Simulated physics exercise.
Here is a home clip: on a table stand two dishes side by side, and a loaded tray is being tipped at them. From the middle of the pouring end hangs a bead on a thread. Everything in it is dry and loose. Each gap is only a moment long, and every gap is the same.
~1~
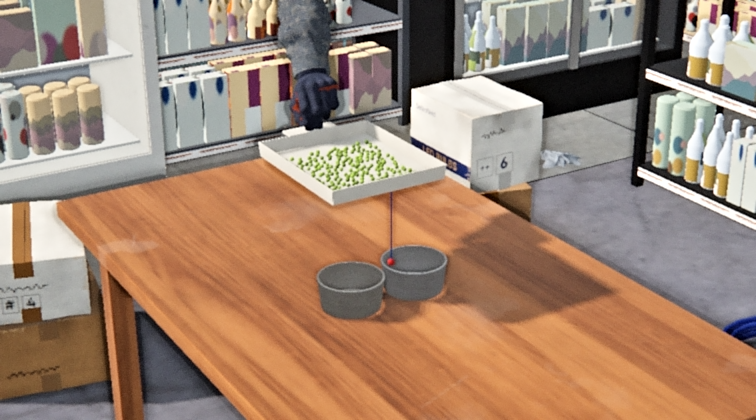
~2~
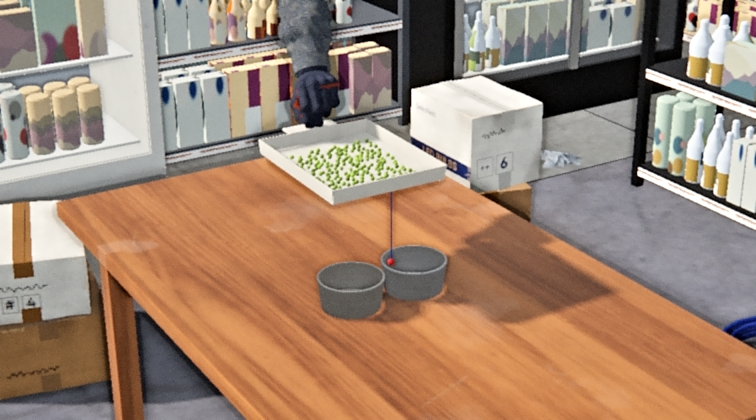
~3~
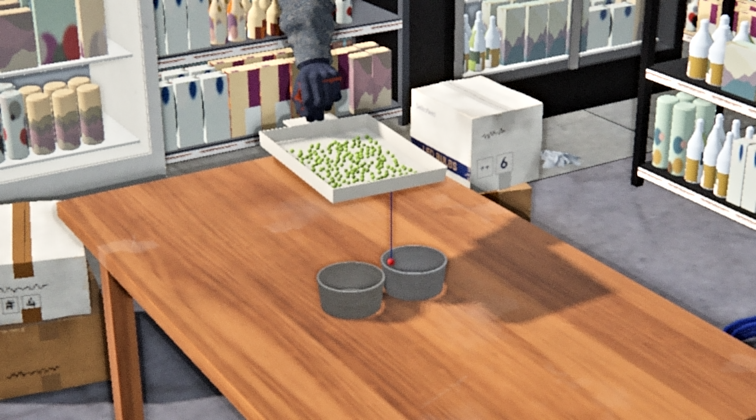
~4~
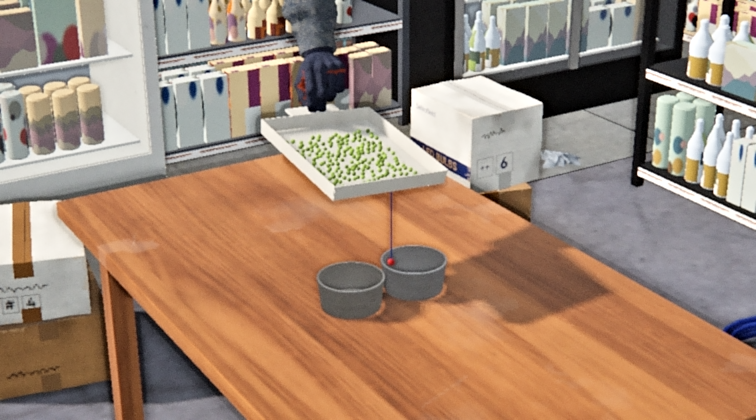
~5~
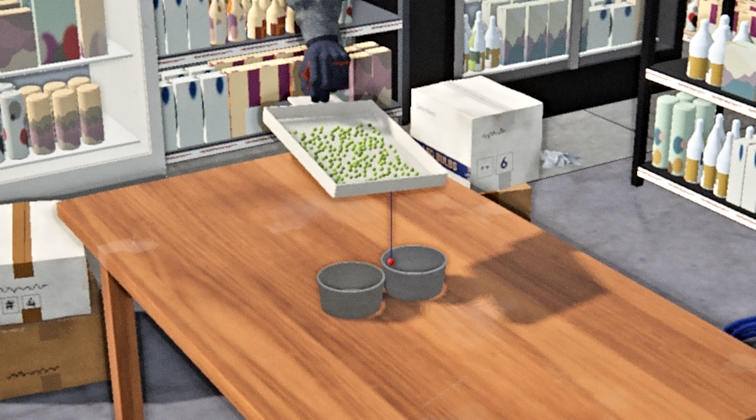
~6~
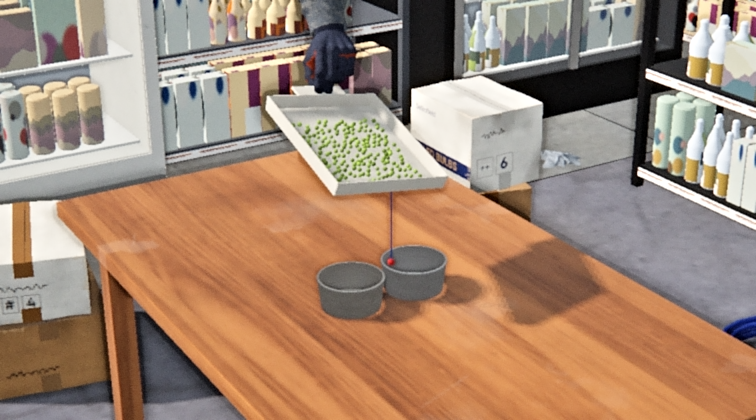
A gloved hand tilted a white tray of green peas toward its right front corner, gently and then more steeply, and the peas began sliding, above two grey dishes standing on a wooden table.
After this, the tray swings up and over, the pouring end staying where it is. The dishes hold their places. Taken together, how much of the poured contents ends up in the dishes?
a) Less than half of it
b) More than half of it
More than half of it (b).
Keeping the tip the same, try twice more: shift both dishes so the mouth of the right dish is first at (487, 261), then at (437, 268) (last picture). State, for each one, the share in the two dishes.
Approximately 20 percent, followed by approximately 70 percent.
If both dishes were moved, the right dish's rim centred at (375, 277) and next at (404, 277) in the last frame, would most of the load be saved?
In order, they'd catch a minor share, and next a minor share.
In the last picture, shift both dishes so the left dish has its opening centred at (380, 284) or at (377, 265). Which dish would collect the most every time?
The one at right the first time, the one at right the second.
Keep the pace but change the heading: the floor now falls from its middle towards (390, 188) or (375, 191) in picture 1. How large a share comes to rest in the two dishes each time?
The share is 0 per cent in the first and 10 per cent in the second.
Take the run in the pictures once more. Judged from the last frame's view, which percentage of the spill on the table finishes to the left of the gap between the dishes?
It works out to some 0 per cent.
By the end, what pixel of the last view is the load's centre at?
Around (419, 283).
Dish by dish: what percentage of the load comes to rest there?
Final share: Left dish at 0 per cent, right dish at 80 per cent.
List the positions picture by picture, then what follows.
In the first picture, corners of the pouring end (333, 190) and (444, 164), level; middle of the load (357, 167), dried peas; left dish (368, 301); right dish (431, 283); bead on its thread (391, 262).
In the second picture, corners of the pouring end (333, 190) and (445, 165), level; middle of the load (357, 166).
In the third picture, corners of the pouring end (334, 188) and (445, 167), tipped barely, lowest at the right corner; middle of the load (357, 163).
In the fourth picture, corners of the pouring end (335, 186) and (446, 170), tipped a little, lowest at the right corner; middle of the load (358, 159).
In the fifth picture, corners of the pouring end (337, 184) and (447, 172), tipped a little, lowest at the right corner; middle of the load (360, 155).
In the sixth picture, corners of the pouring end (338, 182) and (447, 175), tipped clearly, lowest at the right corner; middle of the load (363, 153), the larger part on the move; left dish (368, 301); right dish (431, 283).
Just after the last frame, tray tipped steeply; almost all on the tray; just a few outside both; just a few in the air.
A moment on, tray tipped past a quarter turn; the larger part on the tray; about a tenth in the right dish; about a tenth outside both; about a tenth in the air.
Further on, tray tipped past a quarter turn; the larger part in the right dish; roughly a quarter outside both.
When it is over, tray tipped past a quarter turn; not one in the left dish; the larger part in the right dish; roughly a quarter outside both.
